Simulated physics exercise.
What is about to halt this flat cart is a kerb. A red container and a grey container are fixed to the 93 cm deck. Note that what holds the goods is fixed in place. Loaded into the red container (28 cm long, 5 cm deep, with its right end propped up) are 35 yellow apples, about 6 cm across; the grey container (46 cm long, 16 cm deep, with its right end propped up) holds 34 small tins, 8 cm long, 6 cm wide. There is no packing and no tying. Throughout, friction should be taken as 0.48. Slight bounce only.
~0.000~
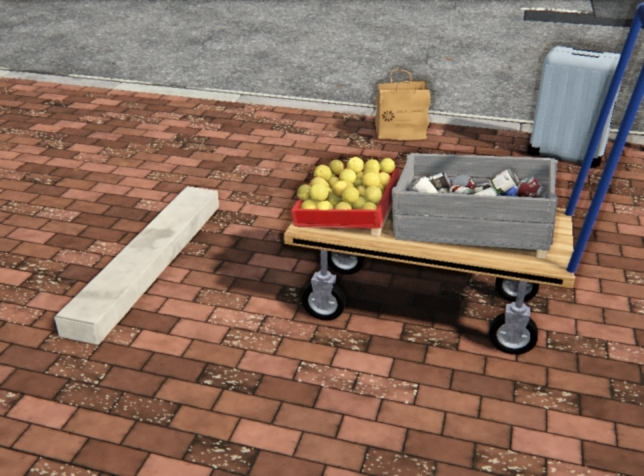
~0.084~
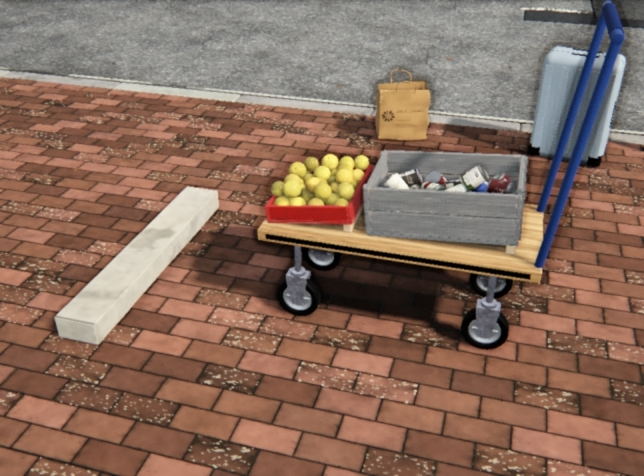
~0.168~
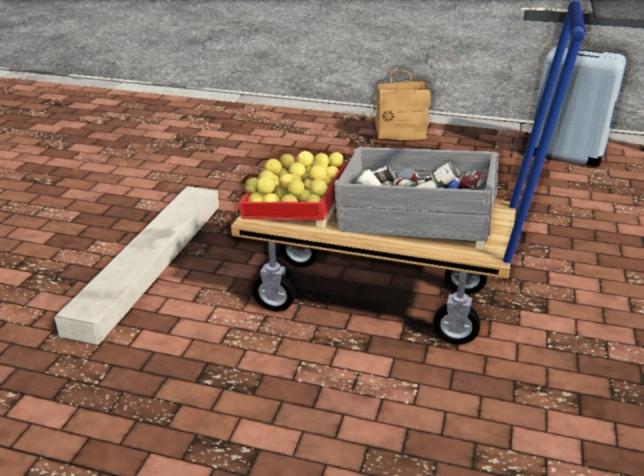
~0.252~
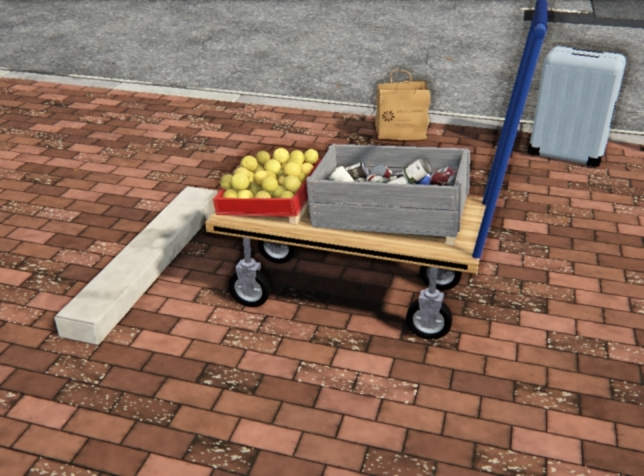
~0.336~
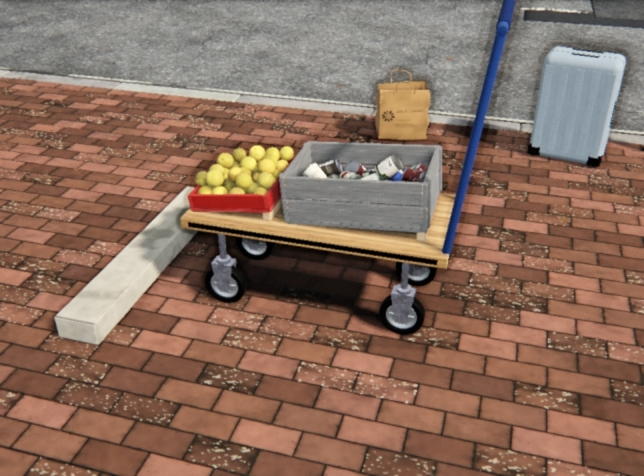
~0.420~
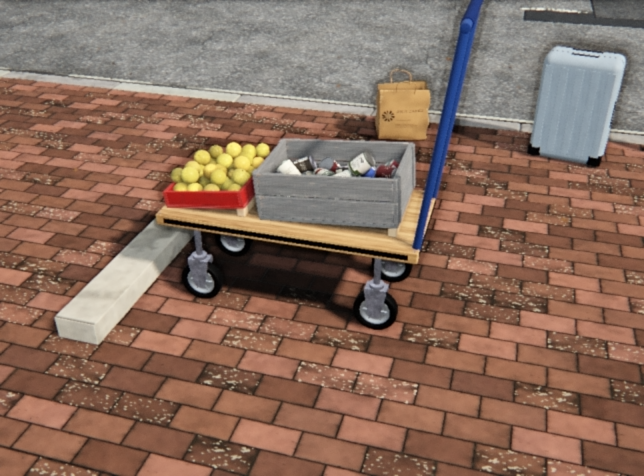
On a red brick pavement beside a grey road, a flat cart with a blue handle rolled steadily left toward a pale kerb, carrying yellow apples in a red container and small tins in a grey one.
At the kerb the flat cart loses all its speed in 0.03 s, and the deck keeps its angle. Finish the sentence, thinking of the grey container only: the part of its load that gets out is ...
... less than one in six.
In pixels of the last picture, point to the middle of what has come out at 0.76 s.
Roughly at (143, 166).
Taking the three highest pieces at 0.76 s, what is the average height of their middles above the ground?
On average they sit about 60 cm high.
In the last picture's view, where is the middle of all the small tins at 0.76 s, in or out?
I'd put it close to (292, 179).
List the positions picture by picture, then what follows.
In the first frame (we follow the rim corner now nearest the camera), grey container at (550, 200); red container at (375, 211); 63 cm still to roll; nothing out yet.
Grey container at (517, 195); red container at (347, 207); 53 cm still to roll, in the second frame.
Grey container at (485, 191); red container at (319, 203); 44 cm still to roll, in the third frame.
Grey container at (454, 187); red container at (291, 199); 34 cm still to roll, in the fourth frame.
Grey container at (423, 183); red container at (264, 195); 25 cm still to roll, in the fifth frame.
Grey container at (393, 180); red container at (238, 192); 15 cm still to roll; nothing out yet, in the sixth frame.
After 0.54 s, contact.
After 0.64 s, 2 of 35 out of the red container and 0 of 34 out of the grey container.
After 0.76 s, 7 of 35 out of the red container and 0 of 34 out of the grey container.
After 0.99 s, 9 of 35 out of the red container and 1 of 34 out of the grey container.
Outcome (at 1.49 s), 9 of 35 out of the red container and 1 of 34 out of the grey container. Asked share, 1 of 34, 3 per cent.
